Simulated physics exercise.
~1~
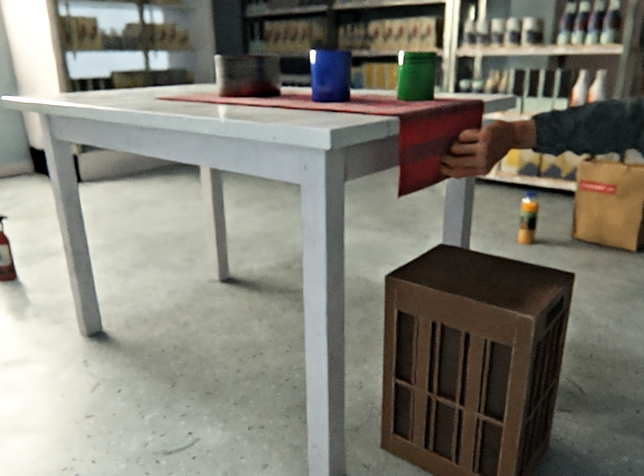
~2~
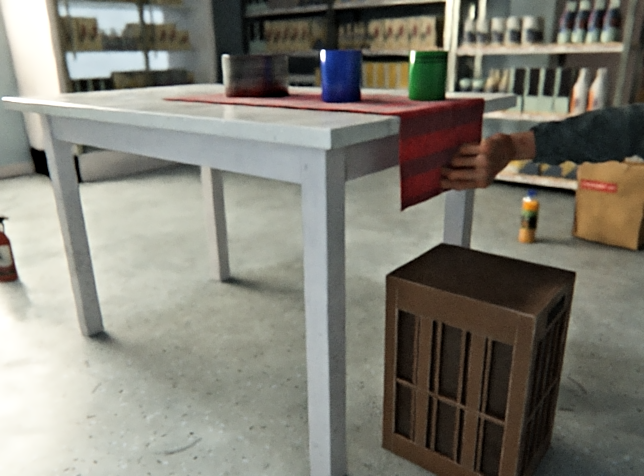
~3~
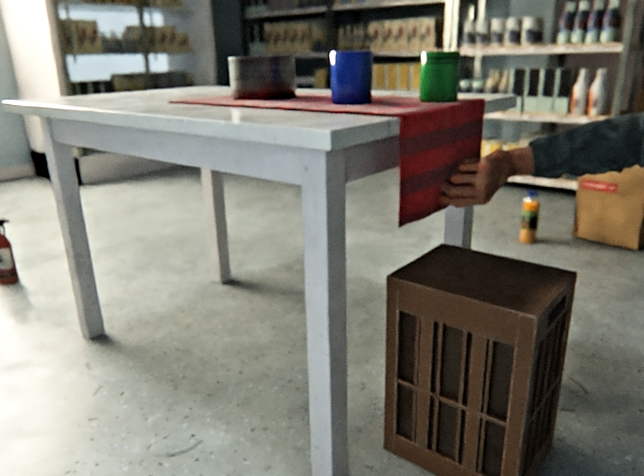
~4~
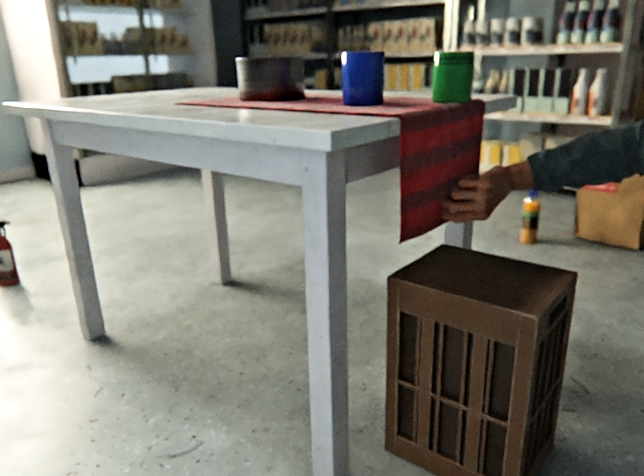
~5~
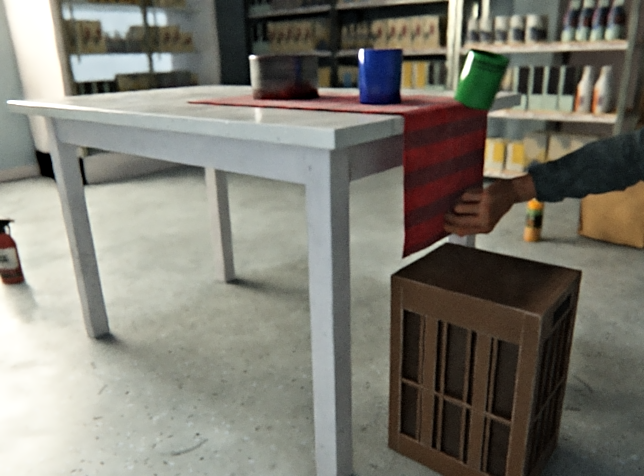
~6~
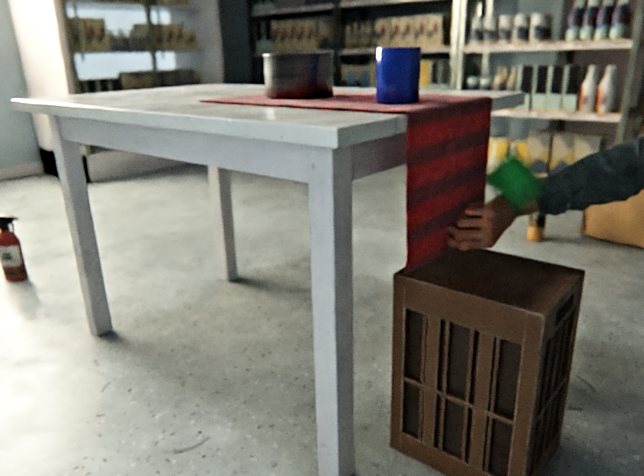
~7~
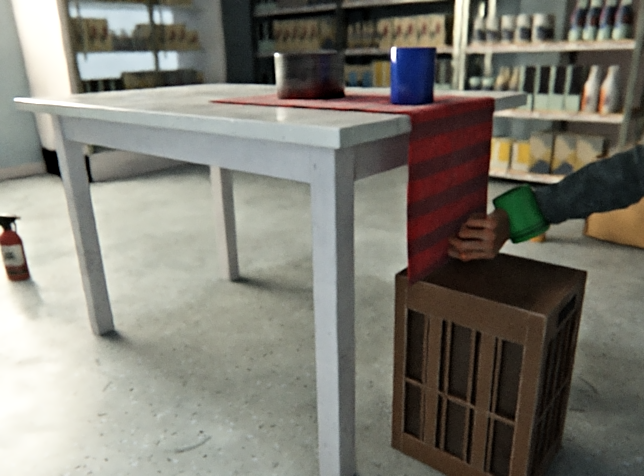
A hand pulls a red towel down, tipping the green mug off the white table.
